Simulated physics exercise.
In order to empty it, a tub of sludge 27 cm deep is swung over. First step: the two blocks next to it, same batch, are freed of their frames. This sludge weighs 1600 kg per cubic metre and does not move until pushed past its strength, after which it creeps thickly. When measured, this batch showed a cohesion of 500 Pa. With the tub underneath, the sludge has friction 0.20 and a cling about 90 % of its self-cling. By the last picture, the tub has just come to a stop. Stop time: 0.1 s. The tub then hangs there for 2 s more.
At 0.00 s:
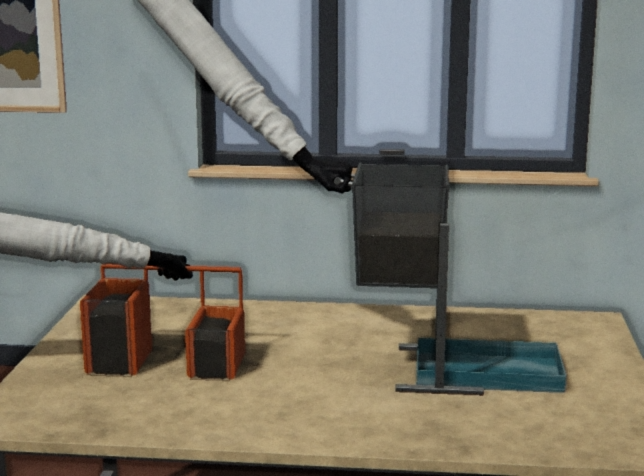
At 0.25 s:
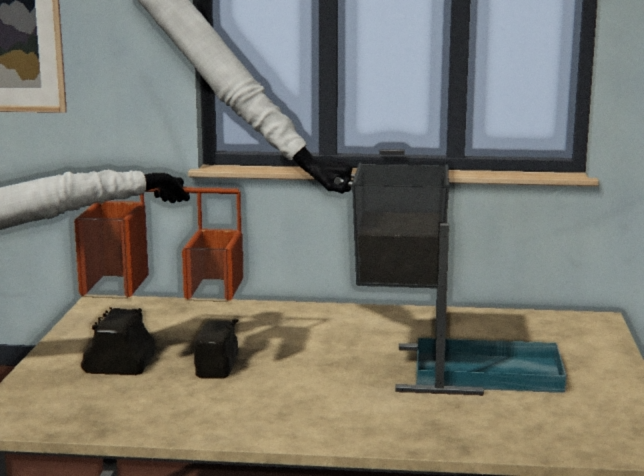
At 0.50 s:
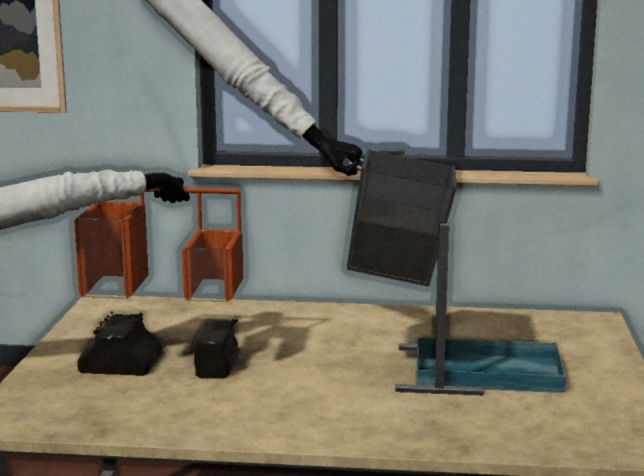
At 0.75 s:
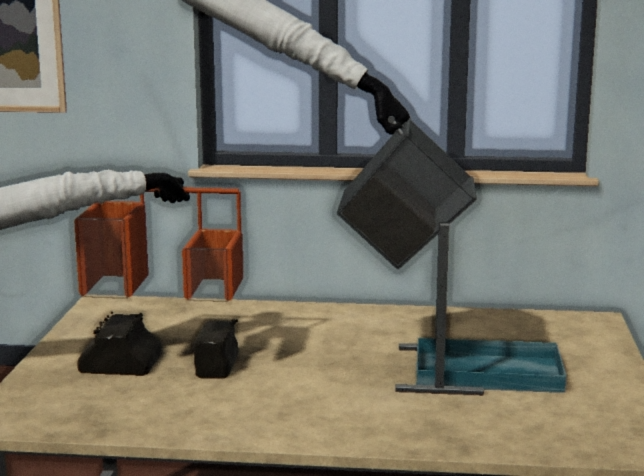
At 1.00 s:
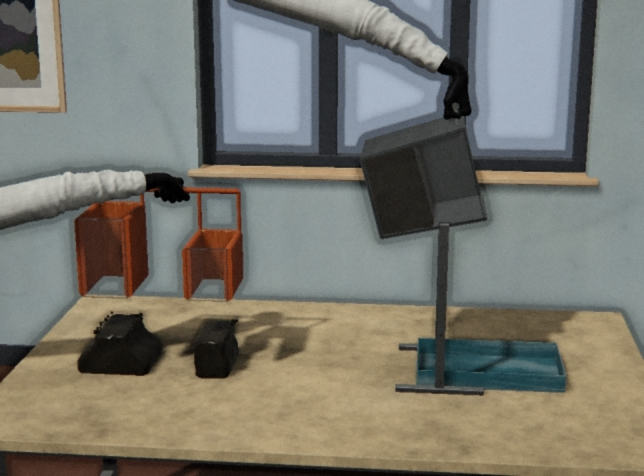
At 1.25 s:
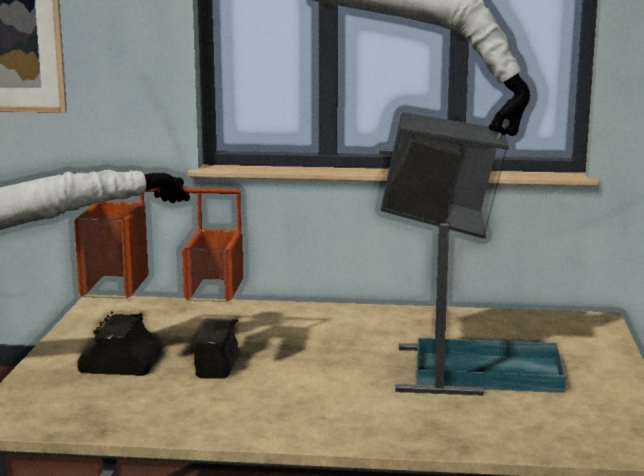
On a tabletop by a window, a gloved hand lifted two orange holders off two dark blocks, the left one slumping, and then another hand swung a dark tub over to the right on its stand.
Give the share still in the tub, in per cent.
53 %.
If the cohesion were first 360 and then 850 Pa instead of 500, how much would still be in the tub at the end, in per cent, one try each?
About 40 % first, about 100 % second.
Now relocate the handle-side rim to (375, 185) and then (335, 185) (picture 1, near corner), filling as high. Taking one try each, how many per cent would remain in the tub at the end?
Roughly 80 %, then 45 %.
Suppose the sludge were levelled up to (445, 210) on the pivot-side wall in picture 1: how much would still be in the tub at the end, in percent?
That gives some 35 %.
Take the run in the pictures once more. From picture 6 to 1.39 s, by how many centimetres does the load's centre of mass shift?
Some 7 cm.
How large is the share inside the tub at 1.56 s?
Roughly 65 per cent.
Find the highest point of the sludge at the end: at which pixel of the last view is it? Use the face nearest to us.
(411, 193).
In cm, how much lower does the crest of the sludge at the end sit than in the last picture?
14 cm.
After 1.39 s, the tub is at 101 degrees and holds 100 %.
After 1.56 s, the tub is at 101 degrees and holds 66 %.
After 1.73 s, the tub is at 101 degrees and holds 53 %.
After 1.90 s, the tub is at 101 degrees and holds 53 %.
After 3.25 s, the tub is at 101 degrees and holds 53 %.
